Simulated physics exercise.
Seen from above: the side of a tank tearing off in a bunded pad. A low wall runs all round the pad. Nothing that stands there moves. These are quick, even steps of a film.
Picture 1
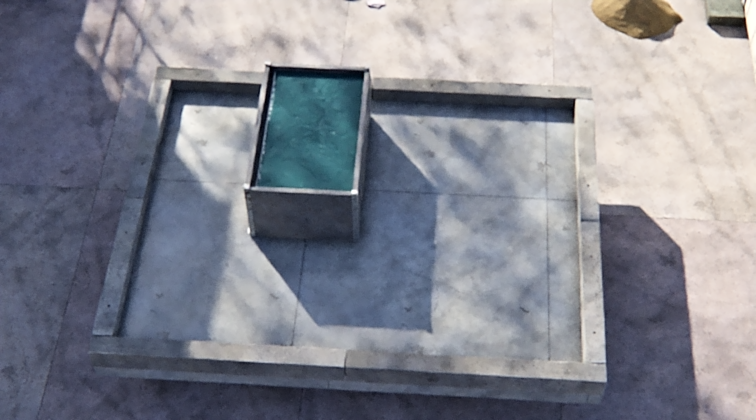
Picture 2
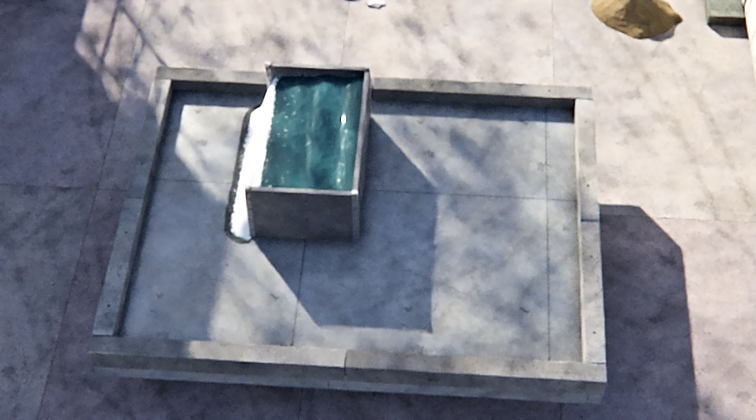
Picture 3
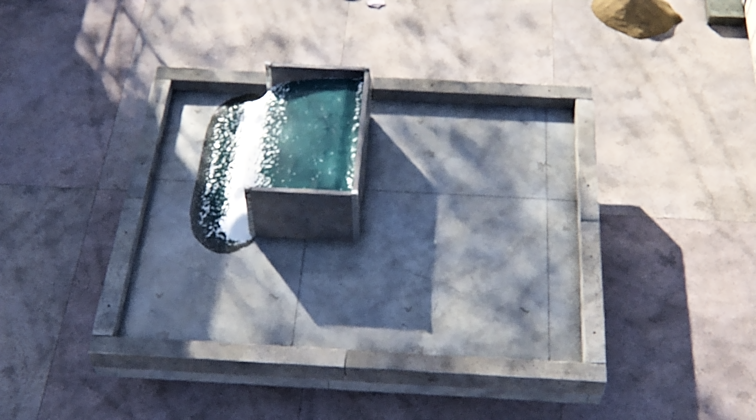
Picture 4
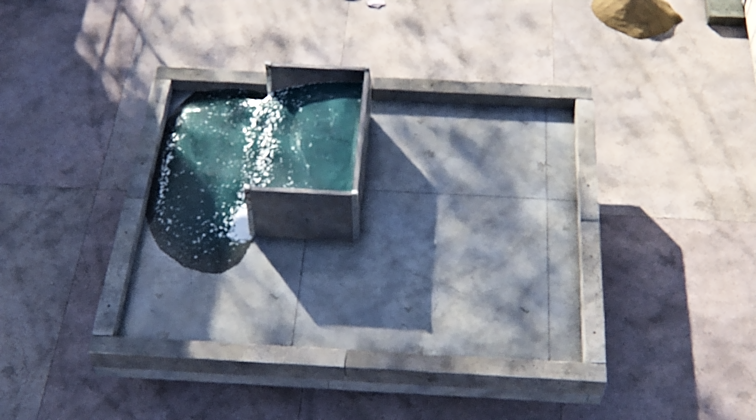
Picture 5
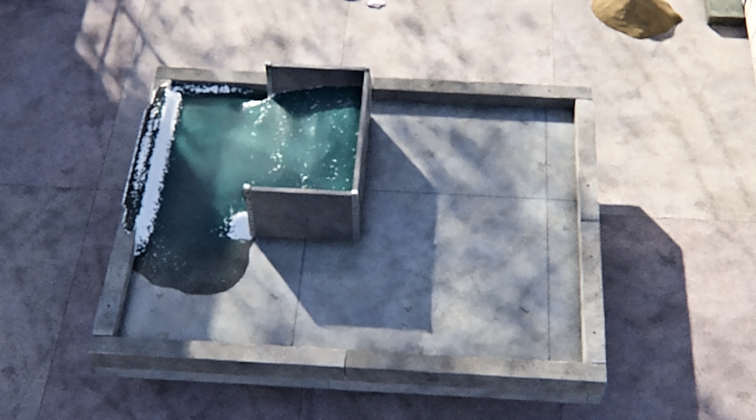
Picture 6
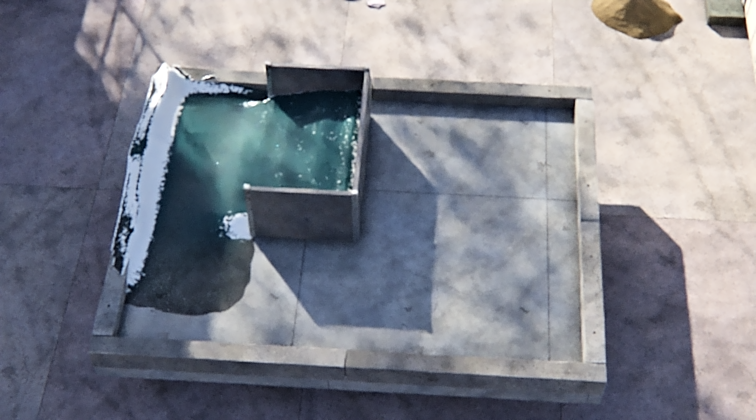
Green water pours out of the tank's open left side and spreads across the walled pad.
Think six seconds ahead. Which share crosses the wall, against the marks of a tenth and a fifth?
Over the wall goes above a fifth.
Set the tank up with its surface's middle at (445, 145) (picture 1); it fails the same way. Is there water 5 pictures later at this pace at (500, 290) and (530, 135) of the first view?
As listed: Not flooded, no water.
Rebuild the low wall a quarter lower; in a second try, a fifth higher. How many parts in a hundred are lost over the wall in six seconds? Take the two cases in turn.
In turn 50 and 30 per cent.
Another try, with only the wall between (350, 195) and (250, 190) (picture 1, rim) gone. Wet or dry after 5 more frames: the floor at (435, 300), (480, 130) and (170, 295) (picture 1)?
In turn: Flooded, dry, wet.
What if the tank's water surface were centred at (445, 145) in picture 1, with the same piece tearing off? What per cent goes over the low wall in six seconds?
Some 22 per cent.
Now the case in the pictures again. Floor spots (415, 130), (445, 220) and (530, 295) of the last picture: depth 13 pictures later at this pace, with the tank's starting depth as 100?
In that order: 0, 0 and 0 per cent.
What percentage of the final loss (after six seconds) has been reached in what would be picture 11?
About 55 per cent.
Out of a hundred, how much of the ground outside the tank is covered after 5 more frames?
Roughly 25 per cent.
A moment on, water covers 25 % of the floor; the low wall has let 10 % over.
Next, water covers 25 % of the floor; the low wall has let 20 % over.
Then, water covers 40 % of the floor; the low wall has let 35 % over.
Later, water covers 65 % of the floor; the low wall has let 37 % over.
In the end, water covers 75 % of the floor; the low wall has let 37 % over.
